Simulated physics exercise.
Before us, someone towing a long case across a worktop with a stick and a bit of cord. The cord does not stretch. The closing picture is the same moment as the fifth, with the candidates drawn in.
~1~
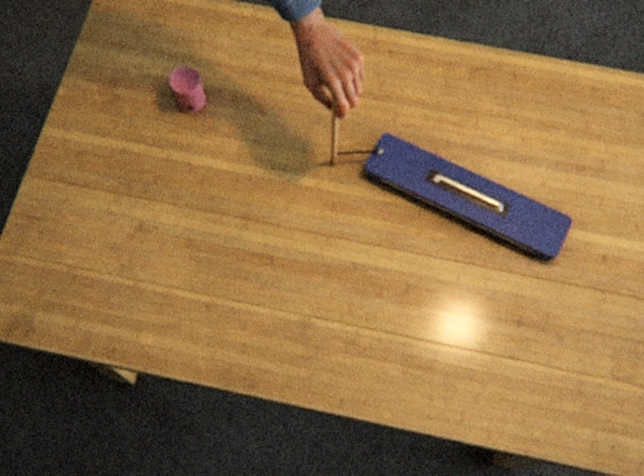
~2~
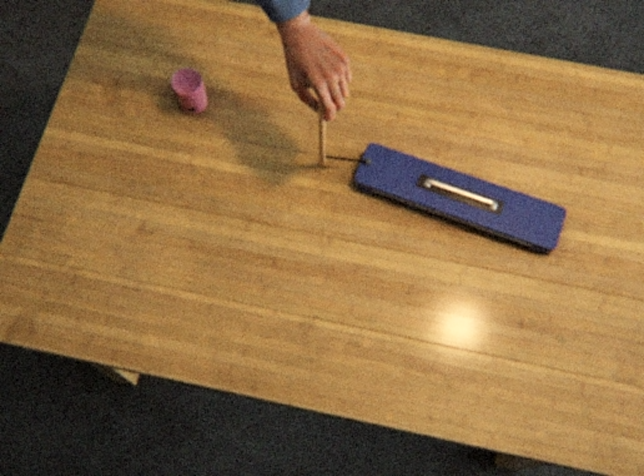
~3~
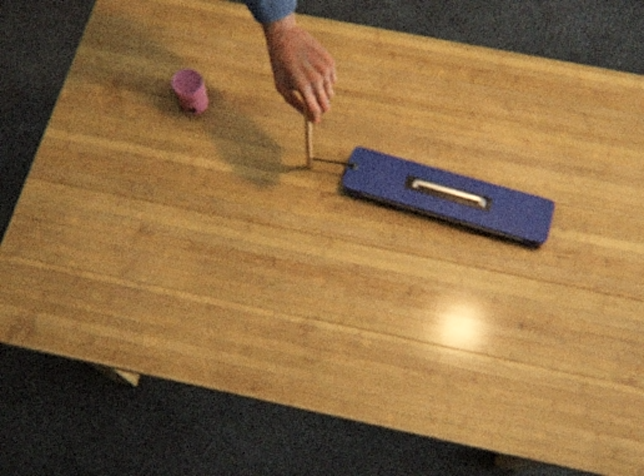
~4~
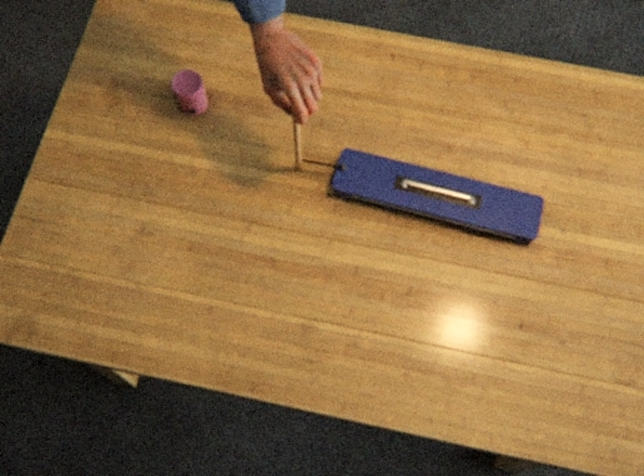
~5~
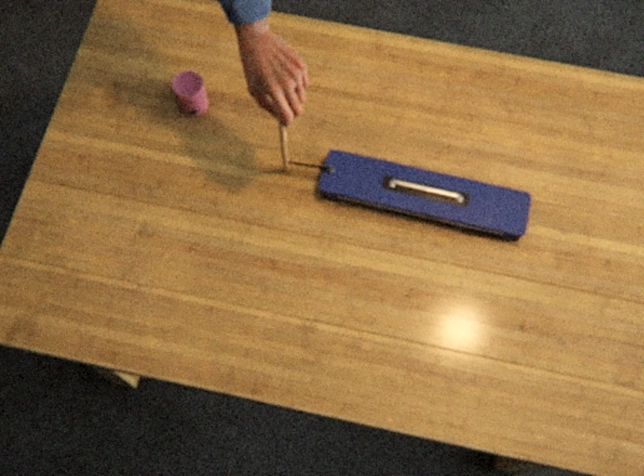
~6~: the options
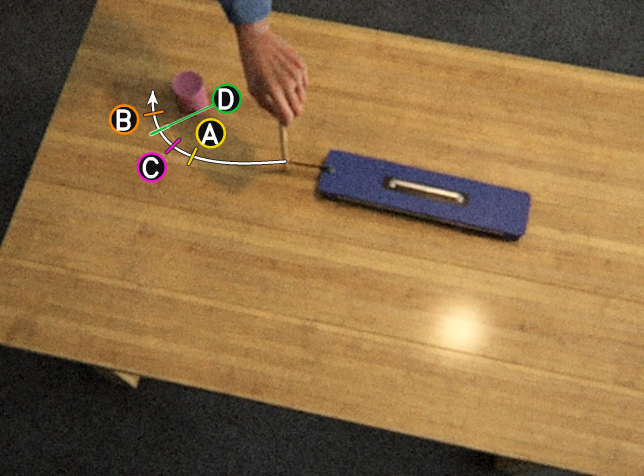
A long blue case with a pale handle slides slowly leftward across a wooden worktop, seen from above at an angle against a dark floor. A small pink jar sits near the upper left, and a hand in a blue sleeve holds a thin stick, tied by cord to the case's left end. The hand moves steadily left, towing the case, which swings slightly more level, while the jar stays put.
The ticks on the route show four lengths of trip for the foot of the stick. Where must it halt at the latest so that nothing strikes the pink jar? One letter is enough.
The farthest safe stop is B.
On the marked copy, A at (193, 156); B at (154, 113); C at (173, 146); D at (159, 130); the route from (285, 162) via (193, 156) to (153, 92).
Following B. Soon after the start, foot of the stick (228, 164), middle of the case (369, 183).
Later, foot of the stick (177, 150), middle of the case (315, 175).
In the end, foot of the stick (154, 114), middle of the case (280, 163); nothing has been touched.
As for the rest, A is safe but short; C is safe but short; D is safe but short.
